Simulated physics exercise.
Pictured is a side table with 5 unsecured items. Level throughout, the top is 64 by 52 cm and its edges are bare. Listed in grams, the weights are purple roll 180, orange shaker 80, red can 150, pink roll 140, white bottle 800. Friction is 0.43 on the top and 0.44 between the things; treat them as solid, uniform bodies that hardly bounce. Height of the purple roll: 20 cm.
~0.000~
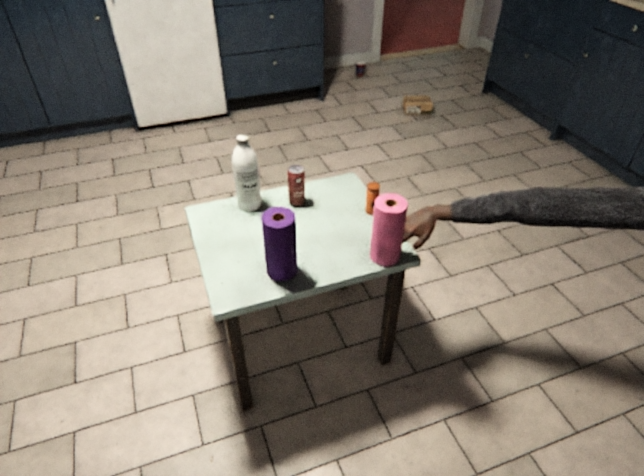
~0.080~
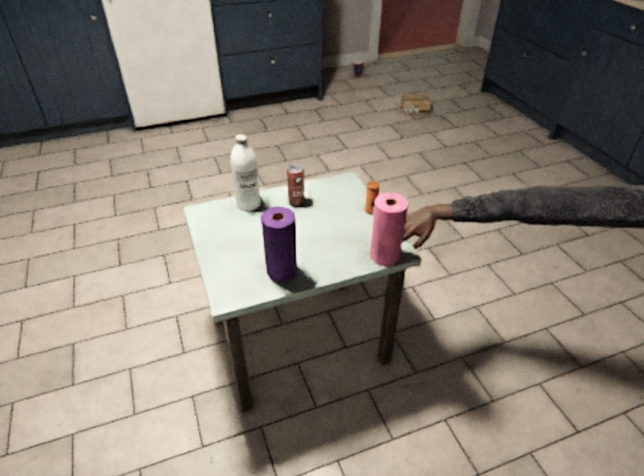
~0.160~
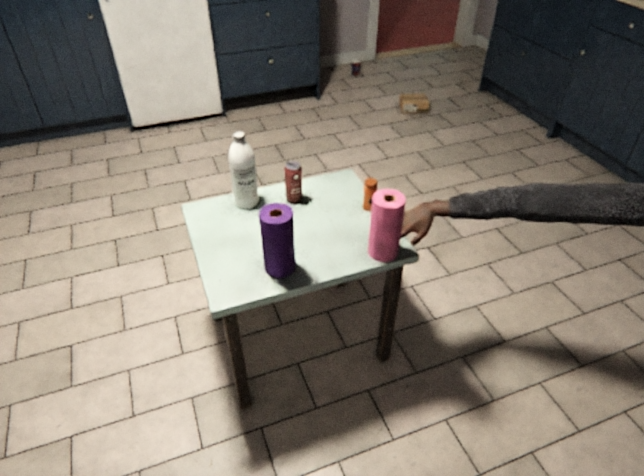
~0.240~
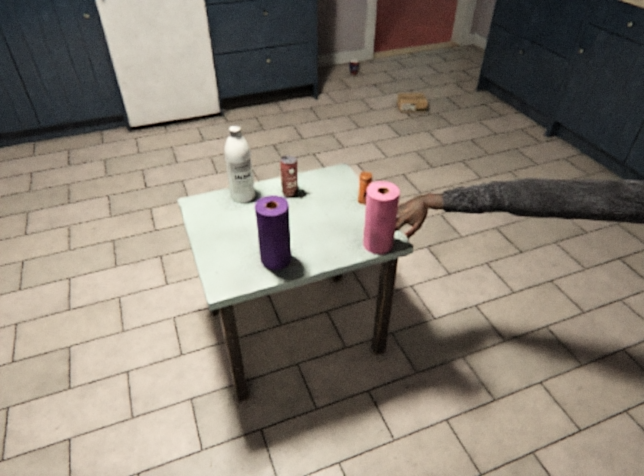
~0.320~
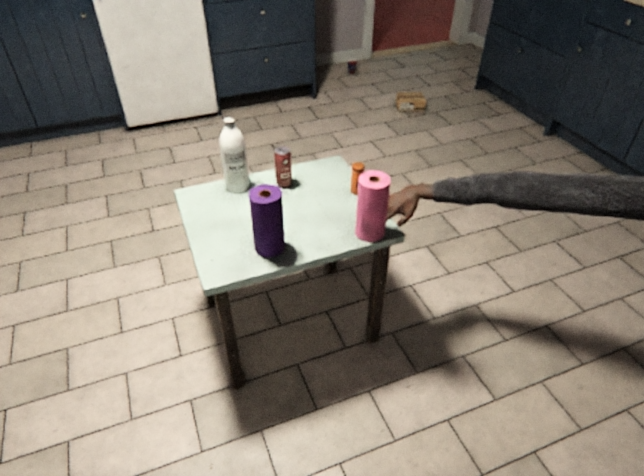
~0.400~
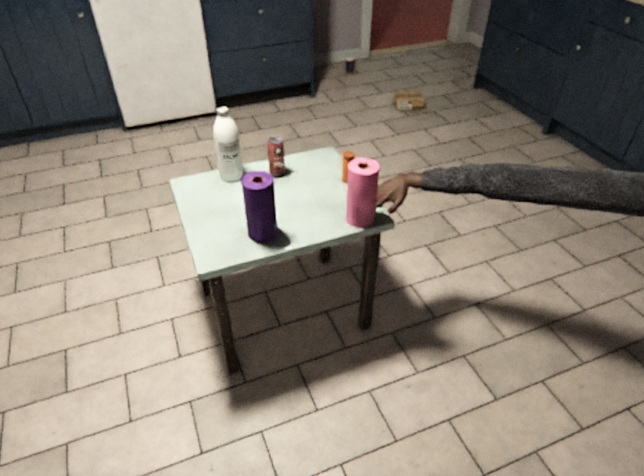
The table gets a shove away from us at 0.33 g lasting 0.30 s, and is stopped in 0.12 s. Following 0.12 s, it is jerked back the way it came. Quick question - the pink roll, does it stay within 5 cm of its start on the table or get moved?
It does not go far.
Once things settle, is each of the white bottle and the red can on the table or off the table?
The white bottle winds up out of bounds; the red can winds up out of bounds.
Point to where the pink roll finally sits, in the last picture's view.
It stops at about (390, 228).
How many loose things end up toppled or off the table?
The answer is 3.
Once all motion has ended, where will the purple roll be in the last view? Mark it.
Its middle comes to rest around (280, 245).
After 0.60 s, table 20 cm from its start; white bottle now off the table; pink roll moved 5 cm near (352, 181); orange shaker on its side.
After 0.90 s, table 6 cm from its start; red can now off the table; pink roll moved 5 cm near (372, 206); orange shaker on its side.
After 1.10 s, orange shaker on its side.
In the end (3.6 s), off the table, red can and white bottle; toppled on the table, orange shaker; the other 2 under 5 cm from the start. In the last view, pink roll near (390, 228).
